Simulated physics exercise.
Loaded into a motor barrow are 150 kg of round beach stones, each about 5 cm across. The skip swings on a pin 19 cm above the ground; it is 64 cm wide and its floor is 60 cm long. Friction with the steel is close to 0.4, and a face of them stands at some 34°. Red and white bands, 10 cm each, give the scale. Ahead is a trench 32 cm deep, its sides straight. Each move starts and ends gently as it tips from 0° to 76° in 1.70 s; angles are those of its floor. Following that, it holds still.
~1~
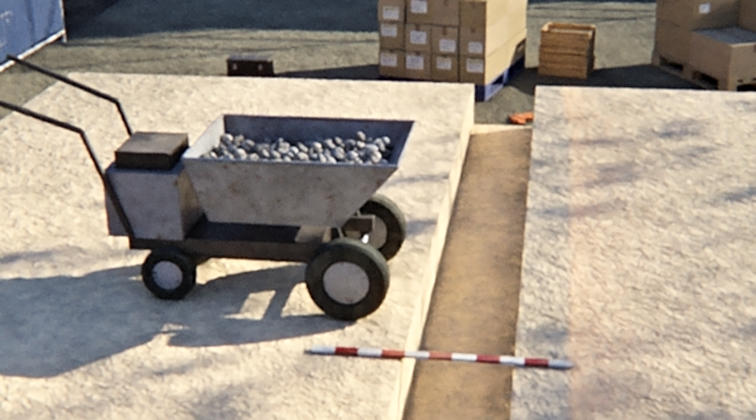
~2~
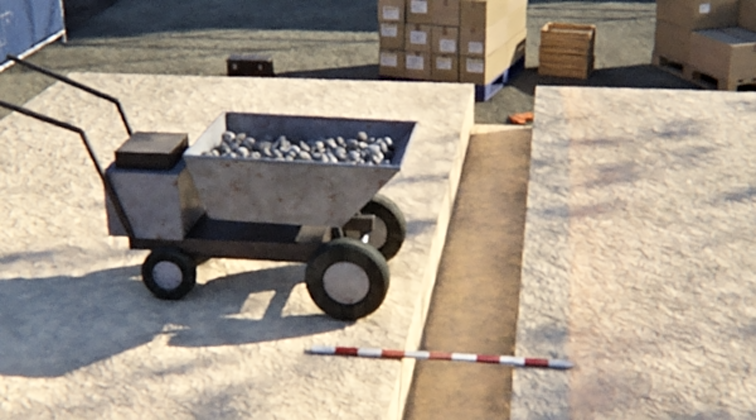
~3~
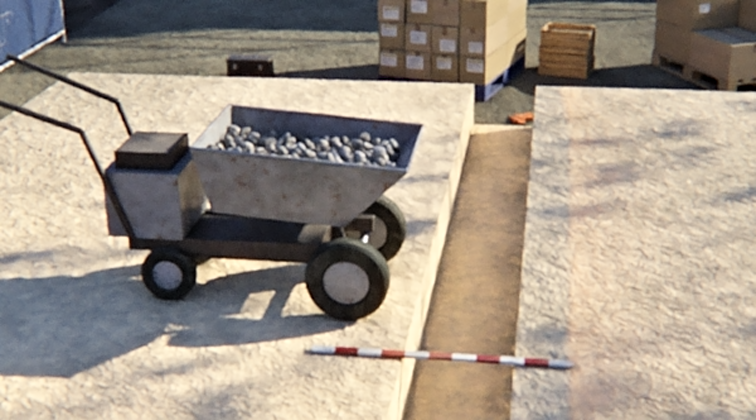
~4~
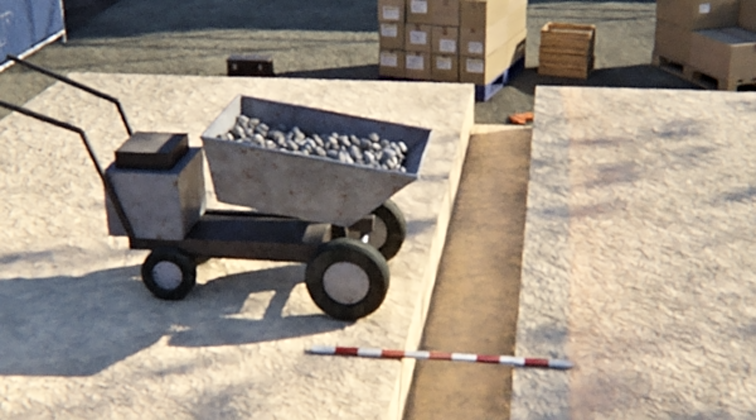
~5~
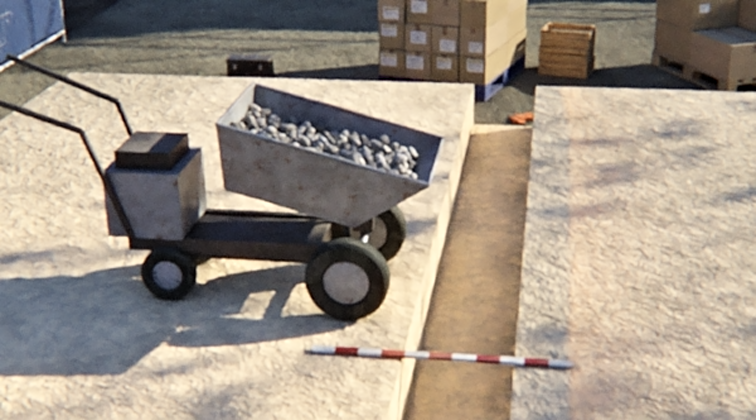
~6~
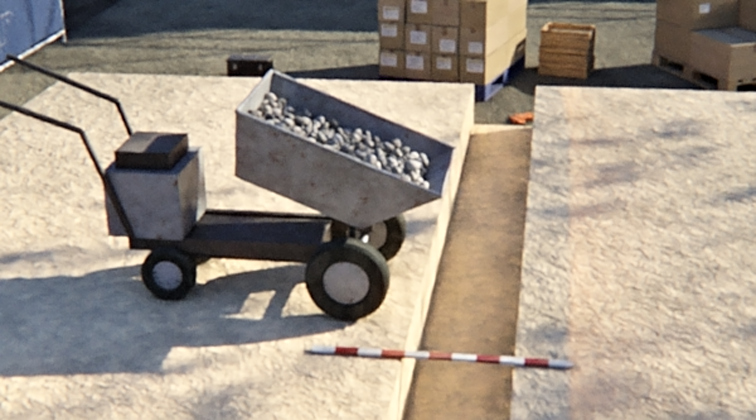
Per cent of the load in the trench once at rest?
About 51 %.
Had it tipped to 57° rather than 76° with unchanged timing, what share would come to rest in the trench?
It would come to about 50 percent.
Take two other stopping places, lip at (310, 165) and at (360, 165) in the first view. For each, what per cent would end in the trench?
From the first spot near 100, from the second near 90 per cent.
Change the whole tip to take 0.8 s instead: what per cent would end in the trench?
It'd be some 45 per cent.
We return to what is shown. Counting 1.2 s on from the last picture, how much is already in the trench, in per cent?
I'd put it near 30 per cent.
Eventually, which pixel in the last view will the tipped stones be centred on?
Near (514, 328).
Then, 0.7 s after the last picture the floor is at 64°, 97 % in the skip, 3 % in the trench; the foremost stones are at (510, 281).
Then, 1.2 s after the last picture the floor is at 76°, 24 % in the skip, 32 % in the trench, 45 % past the trench; the foremost stones are at (673, 305).
Then, 1.6 s after the last picture the floor is at 76°, 3 % in the skip, 46 % in the trench, 51 % past the trench; the foremost stones are at (752, 303).
Then, 3.5 s after the last picture the floor is at 76°, 0 % in the skip, 51 % in the trench, 49 % past the trench; the foremost stones are past the picture's edge.
